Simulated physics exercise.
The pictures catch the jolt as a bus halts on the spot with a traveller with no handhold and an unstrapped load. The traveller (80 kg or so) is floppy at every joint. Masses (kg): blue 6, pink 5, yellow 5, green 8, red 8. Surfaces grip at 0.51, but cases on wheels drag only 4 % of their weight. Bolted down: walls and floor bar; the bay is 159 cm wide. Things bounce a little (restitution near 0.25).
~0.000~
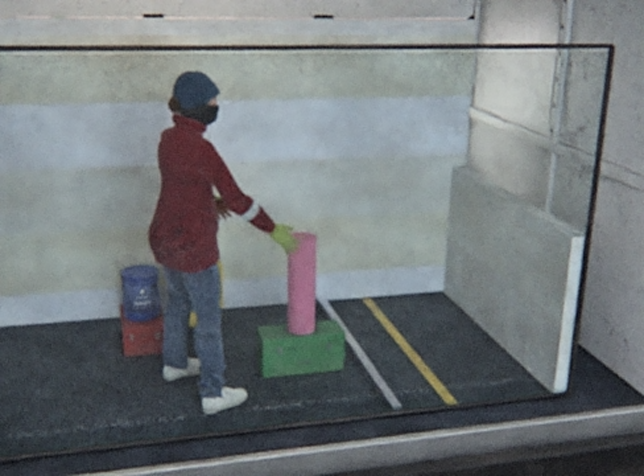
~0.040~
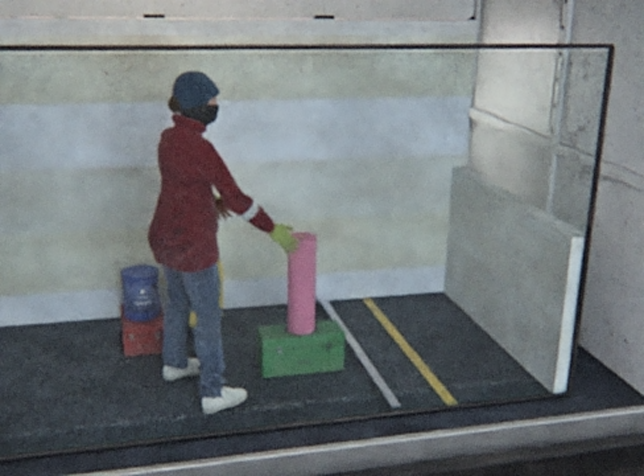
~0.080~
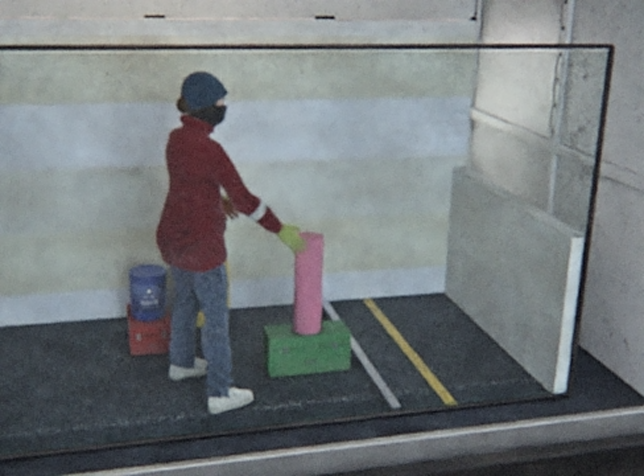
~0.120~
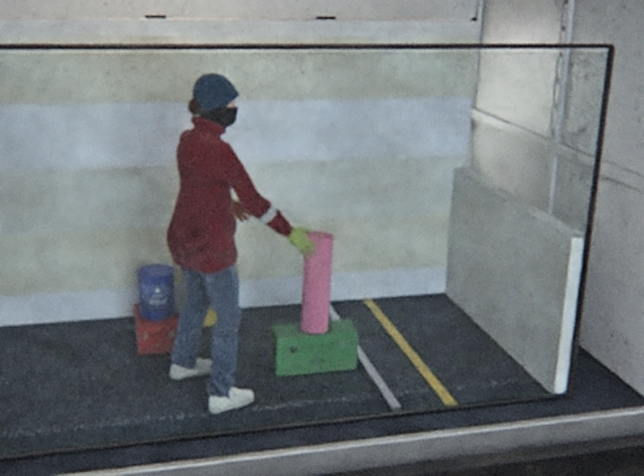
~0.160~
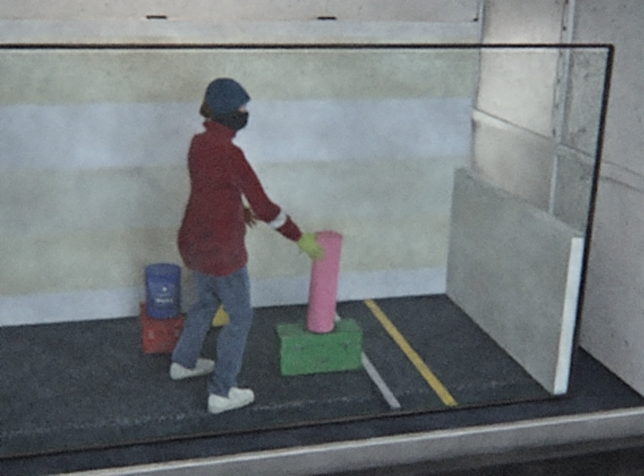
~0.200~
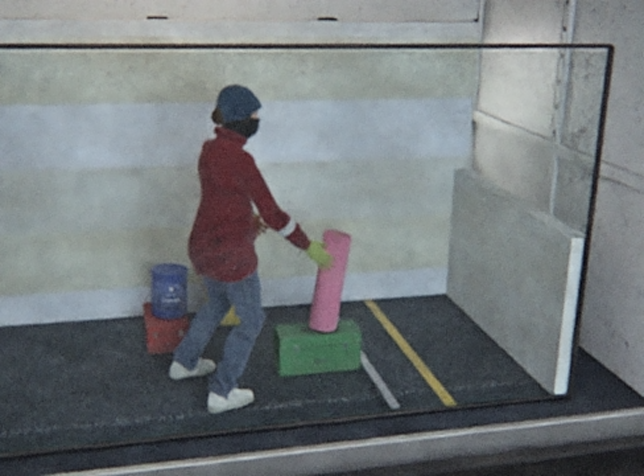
In a dim bay with a striped back wall, seen through a clear front from a raised, steady view, a pale panel stands at the right. A figure in a blue hat, red top and jeans holds a gloved hand at a pink cylinder on a green box, with a blue container on a red box behind. Both boxes slide right with their loads, the figure leans right, and the cylinder tilts right.
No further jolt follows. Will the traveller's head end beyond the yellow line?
Here the traveller's head halts before the yellow line.
After 0.40 s the traveller's head is 80 cm short of the yellow line, near (291, 194) in the last picture's view.
After 0.65 s the traveller's head is 39 cm short of the yellow line, near (362, 314) in the last picture's view; the red toolbox 140 cm short of the yellow line, tilted 0°.
After 1.05 s the traveller's head is 32 cm short of the yellow line, near (381, 357) in the last picture's view; the red toolbox 140 cm short of the yellow line, tilted 0°.
After 1.6 s, blue bucket stops short of the yellow line; pink roll stops short of the yellow line; green toolbox stops short of the yellow line; red toolbox stops short of the yellow line; traveller's hips stop short of the yellow line; traveller's head stops short of the yellow line.
